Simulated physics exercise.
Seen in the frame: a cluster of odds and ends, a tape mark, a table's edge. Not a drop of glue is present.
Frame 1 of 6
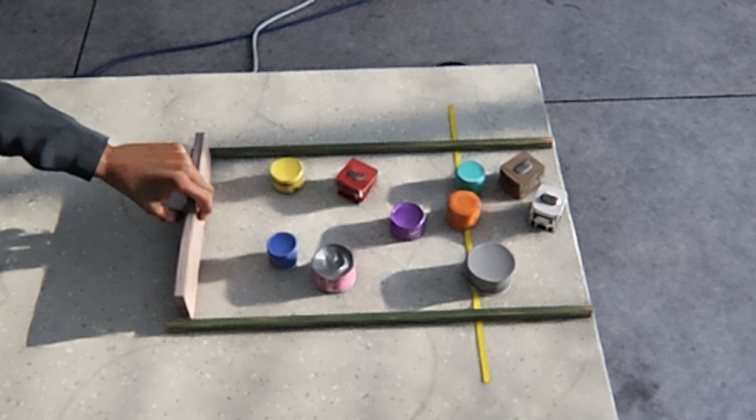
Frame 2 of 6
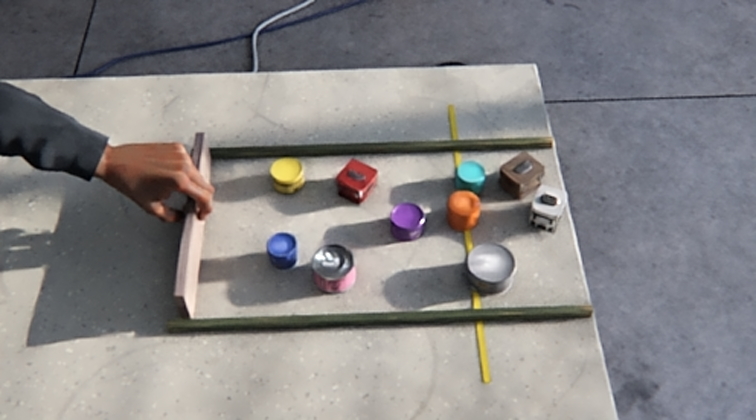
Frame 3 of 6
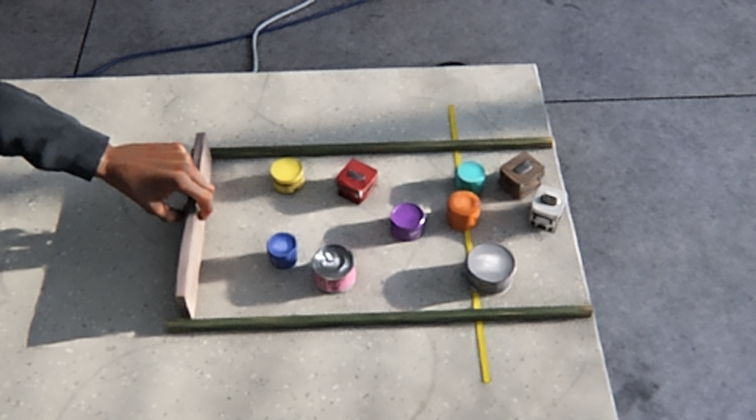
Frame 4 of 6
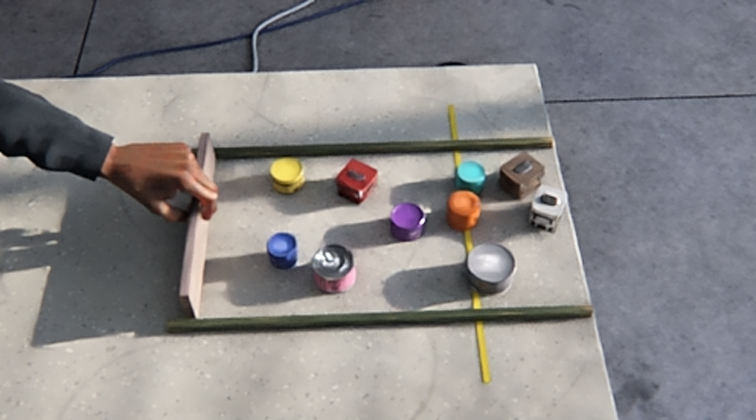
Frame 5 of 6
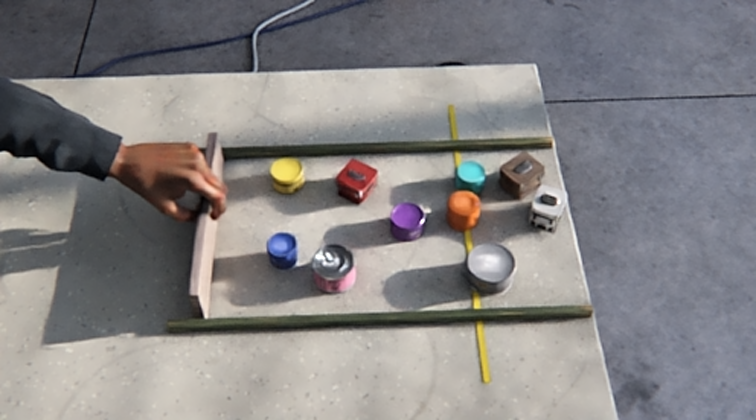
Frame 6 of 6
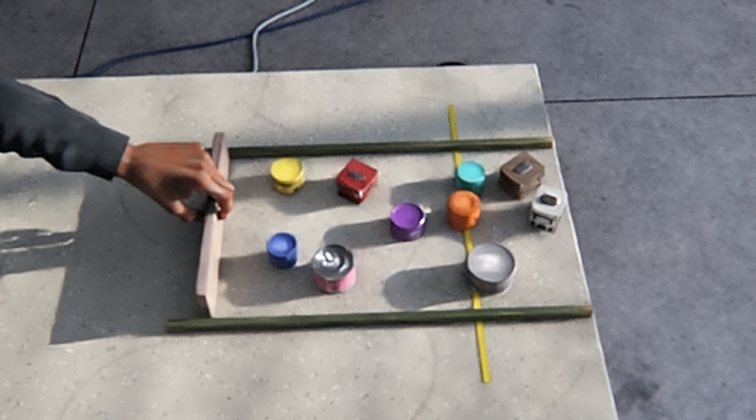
On a pale speckled tabletop crossed by a yellow tape line, a hand holds an upright board at the left end of two dark green rails, with small colourful tubs, lids and cases scattered between them. The hand then slides the board slightly rightward, while the objects stay still.
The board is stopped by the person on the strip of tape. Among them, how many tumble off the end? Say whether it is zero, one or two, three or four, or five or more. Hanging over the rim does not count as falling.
All remain.
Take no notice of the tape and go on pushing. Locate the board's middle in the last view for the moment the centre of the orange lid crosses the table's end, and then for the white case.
I'd say about (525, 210) for the first one and about (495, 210) for the second.
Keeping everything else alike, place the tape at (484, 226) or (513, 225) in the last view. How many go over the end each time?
The counts: 0 and 3.
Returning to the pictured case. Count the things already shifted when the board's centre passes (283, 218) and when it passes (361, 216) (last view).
One spot: 2. Other spot: 4.
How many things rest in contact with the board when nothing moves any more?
In total, 5.
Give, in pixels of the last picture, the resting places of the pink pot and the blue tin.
The pink pot at (495, 273), the blue tin at (485, 244).
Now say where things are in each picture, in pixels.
White case (548, 208); brown case (521, 176); grey pot (490, 270); board (194, 221); tape (467, 226), in the first picture.
Brown case (521, 176); board (194, 221), in the second picture.
Grey pot (490, 270); turquoise lid (470, 178), in the third picture.
White case (548, 209); purple tub (407, 222), in the fourth picture.
Brown case (521, 176); yellow tub (288, 176), in the fifth picture.
White case (548, 209); brown case (521, 176); grey pot (490, 270); board (214, 221); tape (467, 226), in the sixth picture.
Early on, none off yet; white case at rest near (548, 209); brown case at rest near (521, 176); grey pot at rest near (490, 270).
Finally, the number that fall off is zero.
